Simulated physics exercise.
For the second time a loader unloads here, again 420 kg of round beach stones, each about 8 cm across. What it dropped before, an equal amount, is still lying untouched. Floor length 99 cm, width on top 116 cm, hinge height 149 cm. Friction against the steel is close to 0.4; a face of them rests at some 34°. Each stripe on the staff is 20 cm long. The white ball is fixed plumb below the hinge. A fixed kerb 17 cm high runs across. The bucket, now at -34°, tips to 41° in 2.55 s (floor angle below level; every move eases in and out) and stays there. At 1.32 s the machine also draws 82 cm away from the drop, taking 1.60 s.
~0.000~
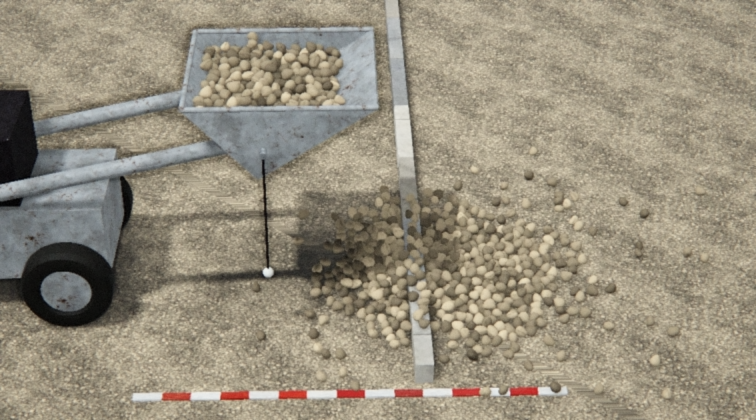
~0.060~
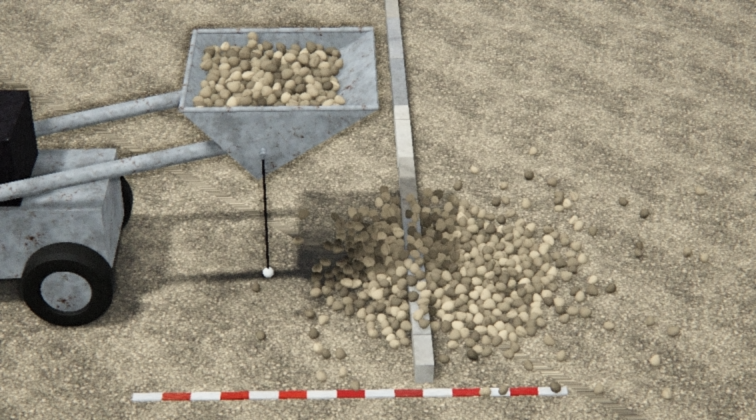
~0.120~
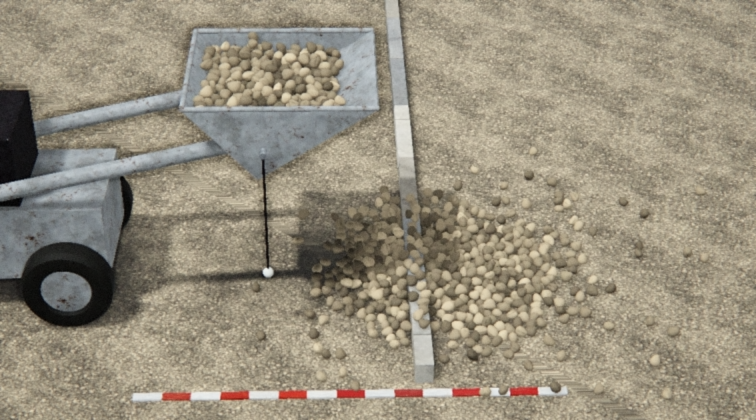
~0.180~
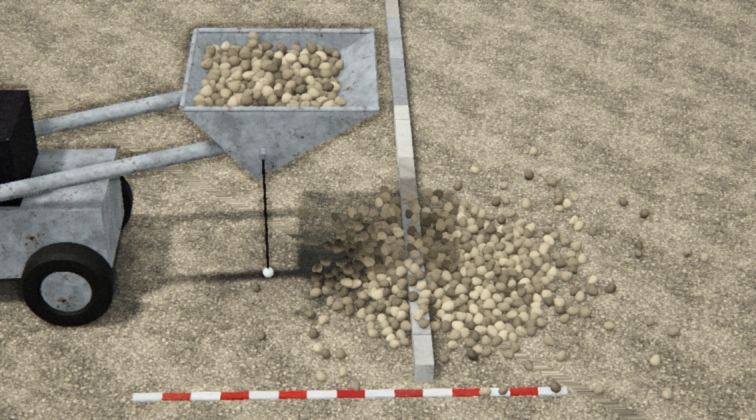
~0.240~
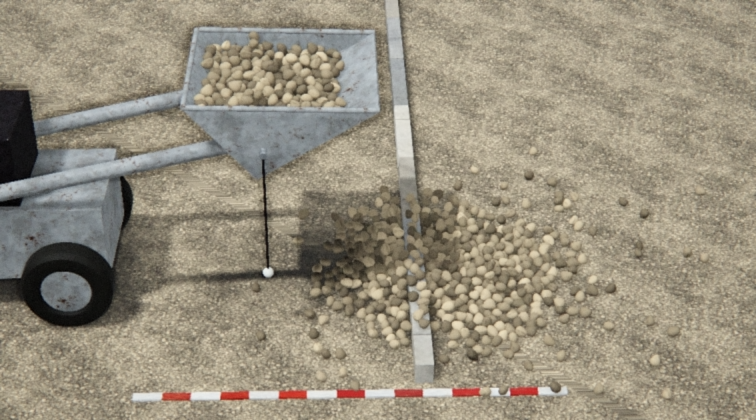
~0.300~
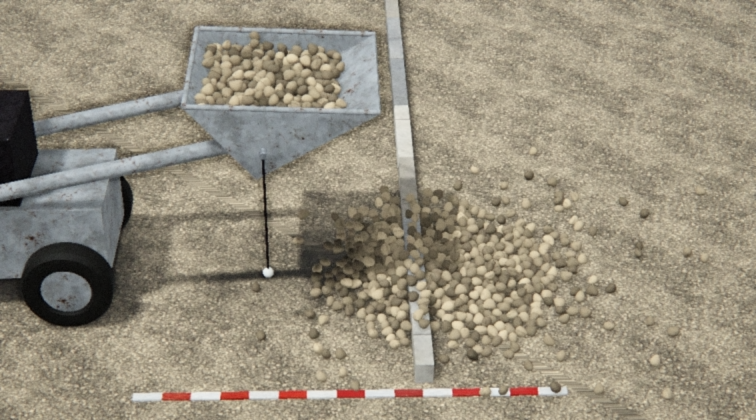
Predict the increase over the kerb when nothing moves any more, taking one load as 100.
Roughly 3 per cent of a load more.
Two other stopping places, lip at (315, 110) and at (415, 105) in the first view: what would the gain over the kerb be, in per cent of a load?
Near 0 per cent from the first place, 15 from the second.
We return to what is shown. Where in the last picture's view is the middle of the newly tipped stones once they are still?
Near (338, 264).
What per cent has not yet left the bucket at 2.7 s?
It holds some 0 per cent.
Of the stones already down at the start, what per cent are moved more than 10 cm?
Roughly 5 per cent of them.
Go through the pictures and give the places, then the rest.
The bucket is at -34°, its lip at (378, 108); the top of the load is at (263, 56). The earlier load is highest near (416, 270), 22 cm above ground level, 37 % on this side of the kerb, 63 % over the kerb, in the first frame.
Lip at (378, 108), floor tilted -34°, highest stones at (263, 56); the stones move at 0.0 m/s on average, in the second frame.
The bucket is at -34°, its lip at (378, 108); the top of the load is at (263, 56); the stones move at 0.0 m/s on average, in the third frame.
Lip at (379, 110), floor tilted -33°, highest stones at (256, 56); the stones move at 0.0 m/s on average, in the fourth frame.
Lip at (379, 111), floor tilted -32°, highest stones at (245, 56); the stones move at 0.1 m/s on average, in the fifth frame.
Lip at (380, 113), floor tilted -31°, highest stones at (245, 55); the stones move at 0.1 m/s on average, in the sixth frame.
After 1.9 s the floor is at 29°; in per cent of one load, 67 in the bucket, 70 on this side of the kerb, 63 over the kerb; the foremost stones are at (664, 242).
After 2.7 s the floor is at 41°; in per cent of one load, 0 in the bucket, 134 on this side of the kerb, 66 over the kerb; the foremost stones are at (664, 242).
After 3.4 s the floor is at 41°; in per cent of one load, 0 in the bucket, 134 on this side of the kerb, 66 over the kerb; the foremost stones are at (664, 242).
After 6.0 s the floor is at 41°; in per cent of one load, 0 in the bucket, 134 on this side of the kerb, 66 over the kerb; the foremost stones are at (664, 242). Net gain over the kerb, 3.
